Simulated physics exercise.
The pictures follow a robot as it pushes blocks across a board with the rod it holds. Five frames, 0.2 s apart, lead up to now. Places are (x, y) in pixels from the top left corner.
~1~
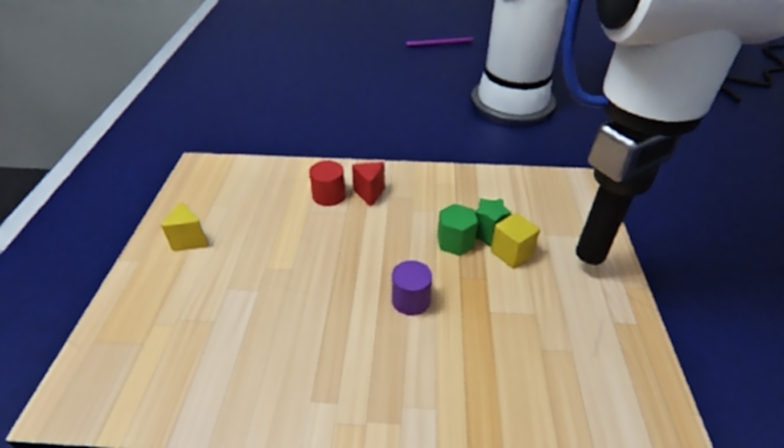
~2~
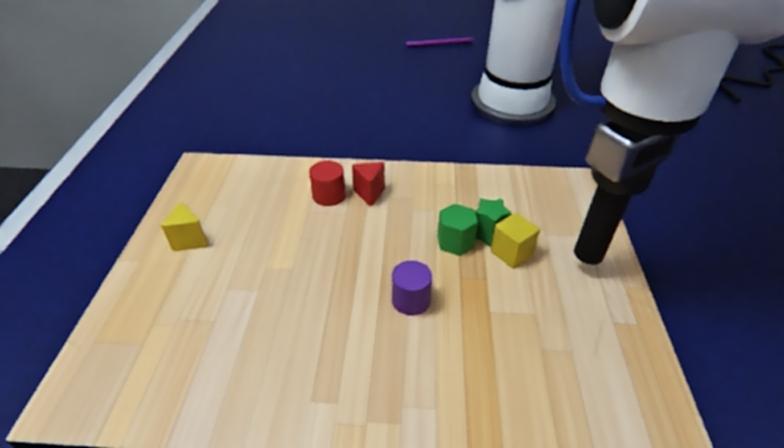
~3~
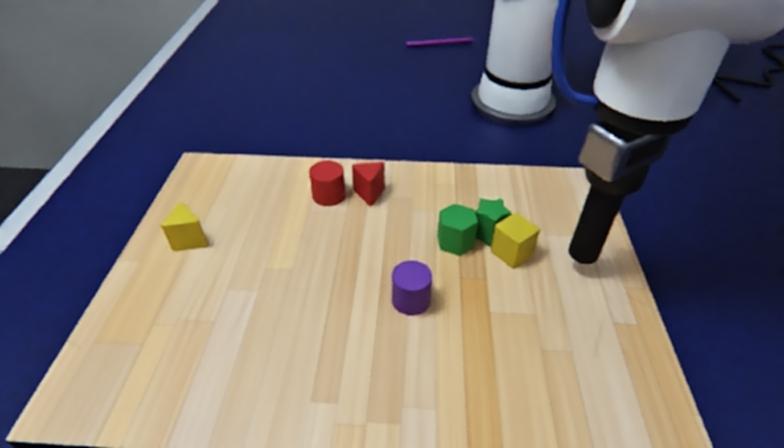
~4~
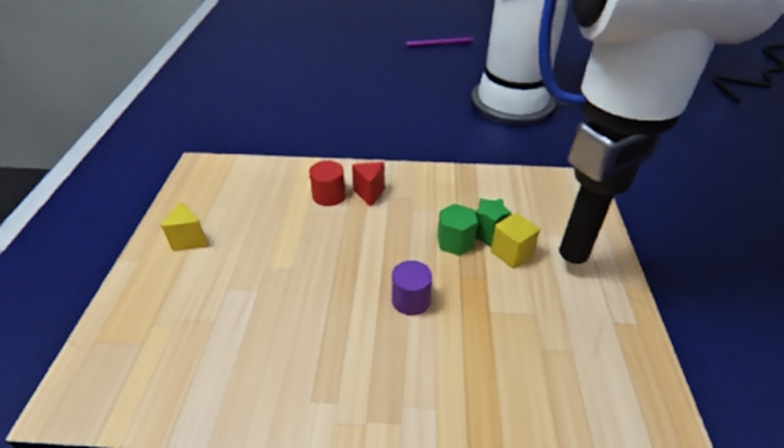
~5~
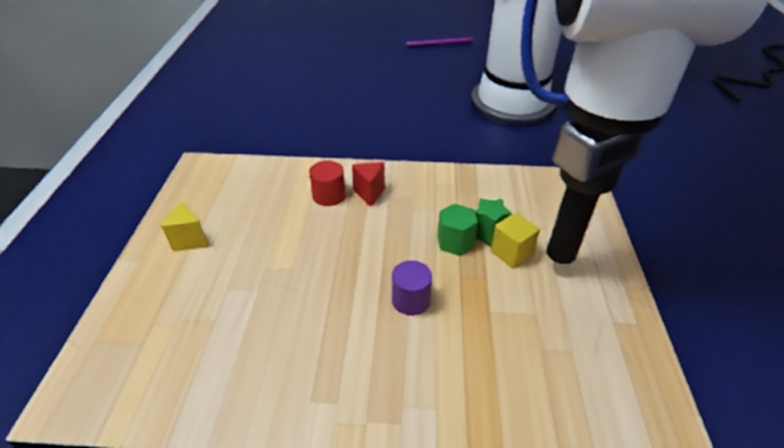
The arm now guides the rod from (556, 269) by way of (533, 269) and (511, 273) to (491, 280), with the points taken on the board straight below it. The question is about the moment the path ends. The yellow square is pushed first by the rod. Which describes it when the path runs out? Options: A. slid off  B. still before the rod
My pick is A.
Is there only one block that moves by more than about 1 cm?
Yes, I think so.
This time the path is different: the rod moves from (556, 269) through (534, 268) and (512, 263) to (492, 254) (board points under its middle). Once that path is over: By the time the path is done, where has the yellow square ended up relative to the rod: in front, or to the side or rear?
I think it holds its spot in front.
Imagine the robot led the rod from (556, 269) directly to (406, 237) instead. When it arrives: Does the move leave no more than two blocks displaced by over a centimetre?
I'd say no.
What follows on the original path. Halfway along, rod (526, 256); green star-shaped block (490, 205), turned 15° clockwise; yellow square (506, 226), turned 15° clockwise.
At the end, rod (494, 266); green six-sided block not moved; green star-shaped block (489, 205), turned 15° clockwise; yellow square (503, 226), turned 20° clockwise.
